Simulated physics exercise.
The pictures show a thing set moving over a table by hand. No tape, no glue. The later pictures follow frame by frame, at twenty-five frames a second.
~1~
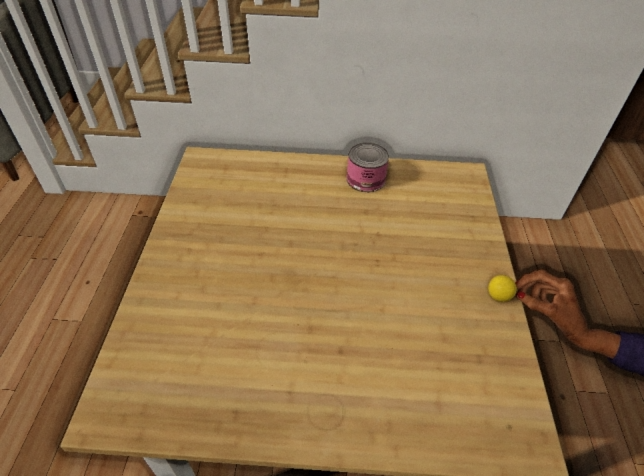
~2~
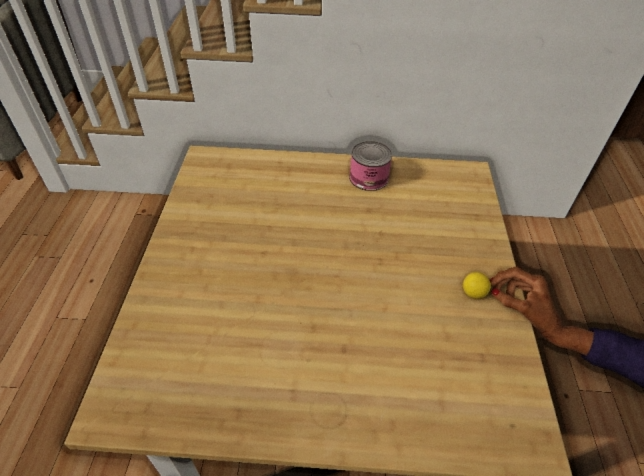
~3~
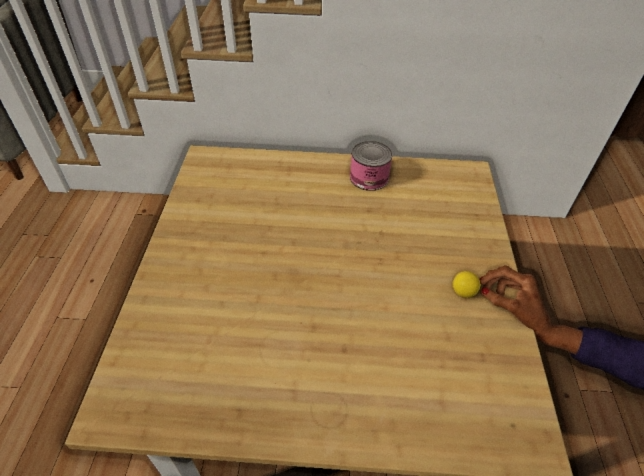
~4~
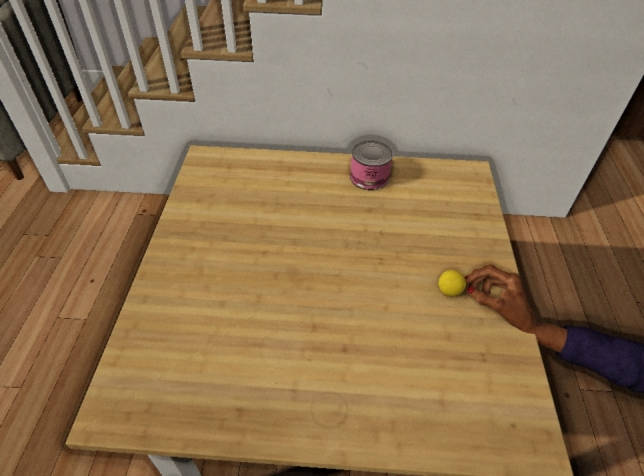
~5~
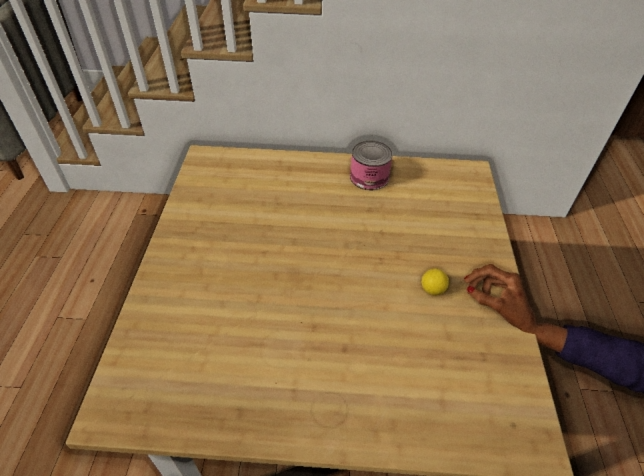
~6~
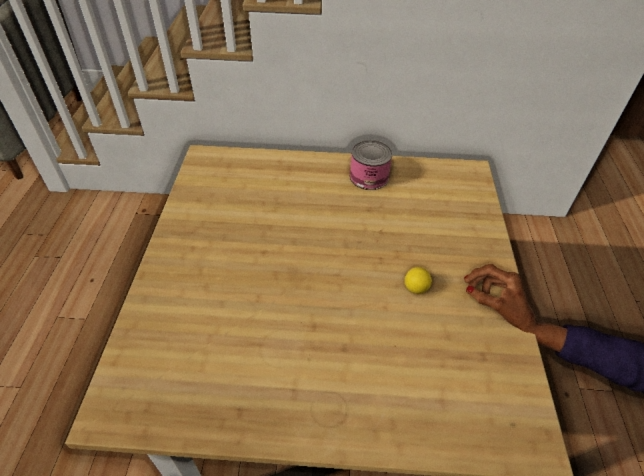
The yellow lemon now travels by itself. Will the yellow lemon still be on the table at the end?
The yellow lemon falls off the table.
Then, 0.20 s later than the last frame, yellow lemon moved well along near (336, 275).
Then, 0.60 s later than the last frame, yellow lemon moved well along near (180, 266).
Then, 0.90 s later than the last frame, yellow lemon now off the table.
Then, 1.20 s later than the last frame, things are still on the move.
When it is over, off the table, yellow lemon.
